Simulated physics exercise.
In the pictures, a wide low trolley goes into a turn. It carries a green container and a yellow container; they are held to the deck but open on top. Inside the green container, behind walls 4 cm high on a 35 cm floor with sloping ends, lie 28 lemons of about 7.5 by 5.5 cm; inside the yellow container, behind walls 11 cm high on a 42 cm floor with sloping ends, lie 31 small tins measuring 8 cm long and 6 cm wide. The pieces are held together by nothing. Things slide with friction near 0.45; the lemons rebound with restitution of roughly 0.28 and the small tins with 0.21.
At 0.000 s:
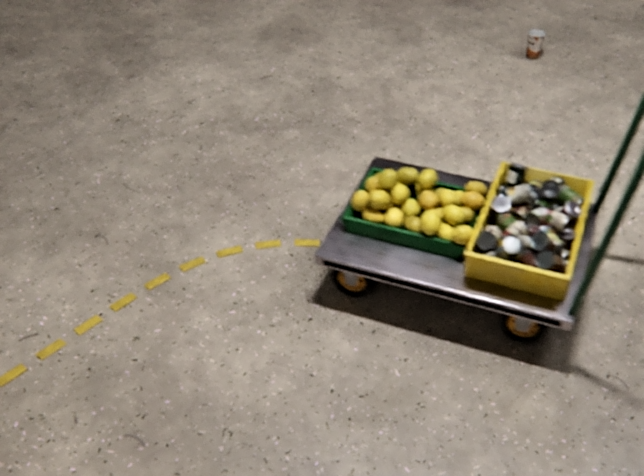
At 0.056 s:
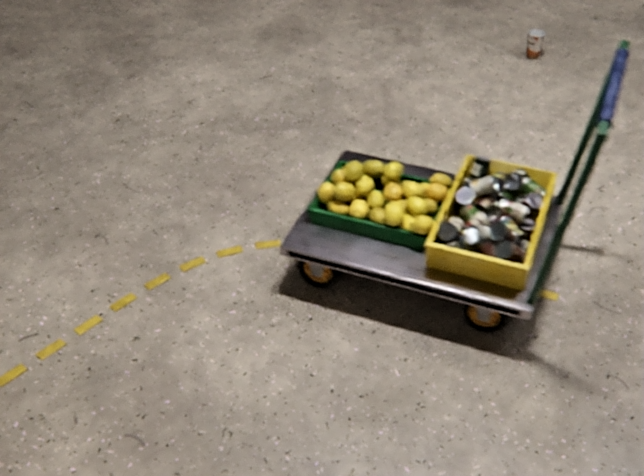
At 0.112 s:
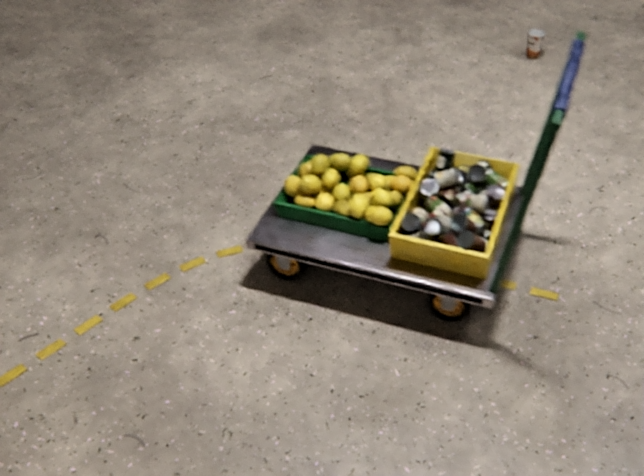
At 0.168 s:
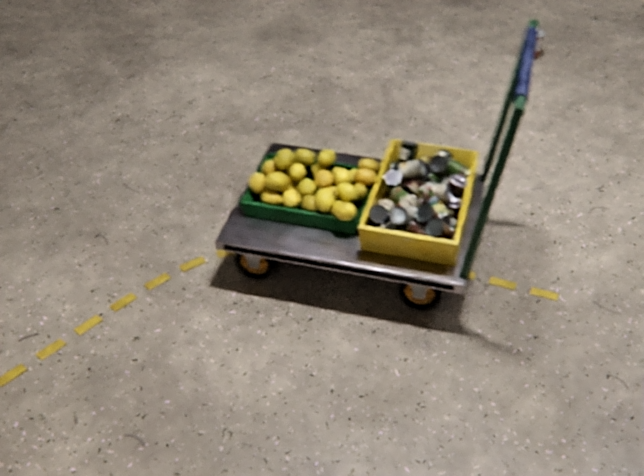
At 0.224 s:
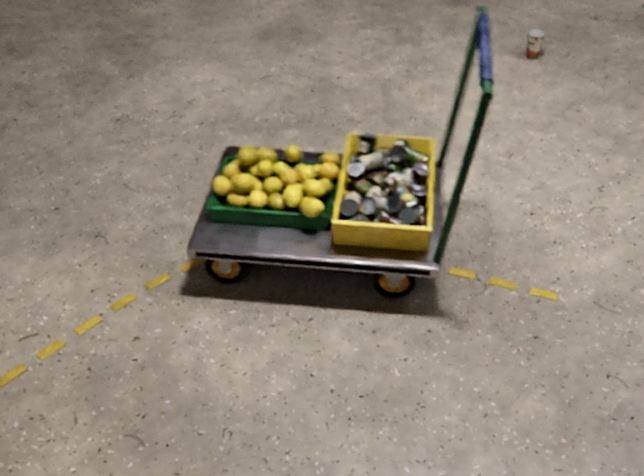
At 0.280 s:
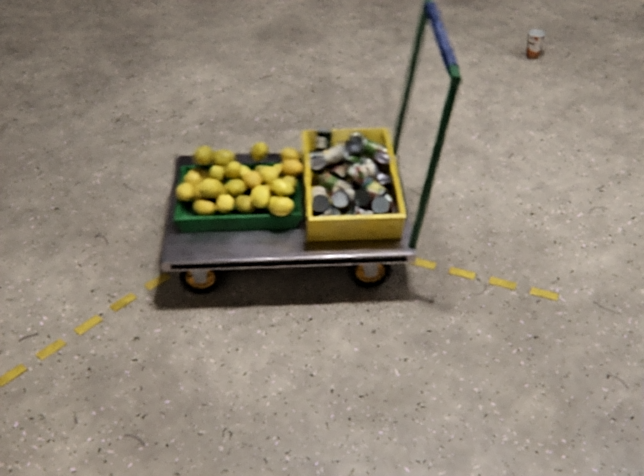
The footage shows a low trolley carrying lemons in a green container and small tins in a yellow one, rolling leftward across a speckled floor along a dashed yellow line, then gradually turning toward the viewer as it follows the curve.
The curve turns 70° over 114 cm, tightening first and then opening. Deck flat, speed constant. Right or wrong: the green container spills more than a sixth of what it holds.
Right.
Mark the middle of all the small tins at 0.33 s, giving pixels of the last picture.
Roughly at (329, 180).
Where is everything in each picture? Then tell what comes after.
In the first frame (places track the rim corner closest to us here, unless another is named), green container (by its farthest rim corner) (374, 169); yellow container (569, 276); heading changed by 0°, 0 cm rolled; all still inside.
Green container (341, 161); yellow container (526, 265); heading changed by 0°, 12 cm rolled, in the second frame.
Green container (308, 156); yellow container (488, 254); heading changed by 1°, 24 cm rolled, in the third frame.
Green container (270, 154); yellow container (456, 241); heading changed by 6°, 36 cm rolled, in the fourth frame.
Green container (228, 157); yellow container (429, 227); heading changed by 14°, 48 cm rolled, in the fifth frame.
Green container (184, 167); yellow container (403, 214); heading changed by 25°, 60 cm rolled; 1 out, the lowest lemon at (259, 152), in the sixth frame.
After 0.33 s, the green container is down by 4 of 28 and the yellow container has all 31.
After 0.44 s, the green container is down by 4 of 28 and the yellow container has all 31.
After 0.60 s, the green container is down by 7 of 28 and the yellow container has all 31.
Outcome (at 1.05 s), the green container is down by 7 of 28 and the yellow container has all 31. Asked share, 7 of 28, 25 per cent.
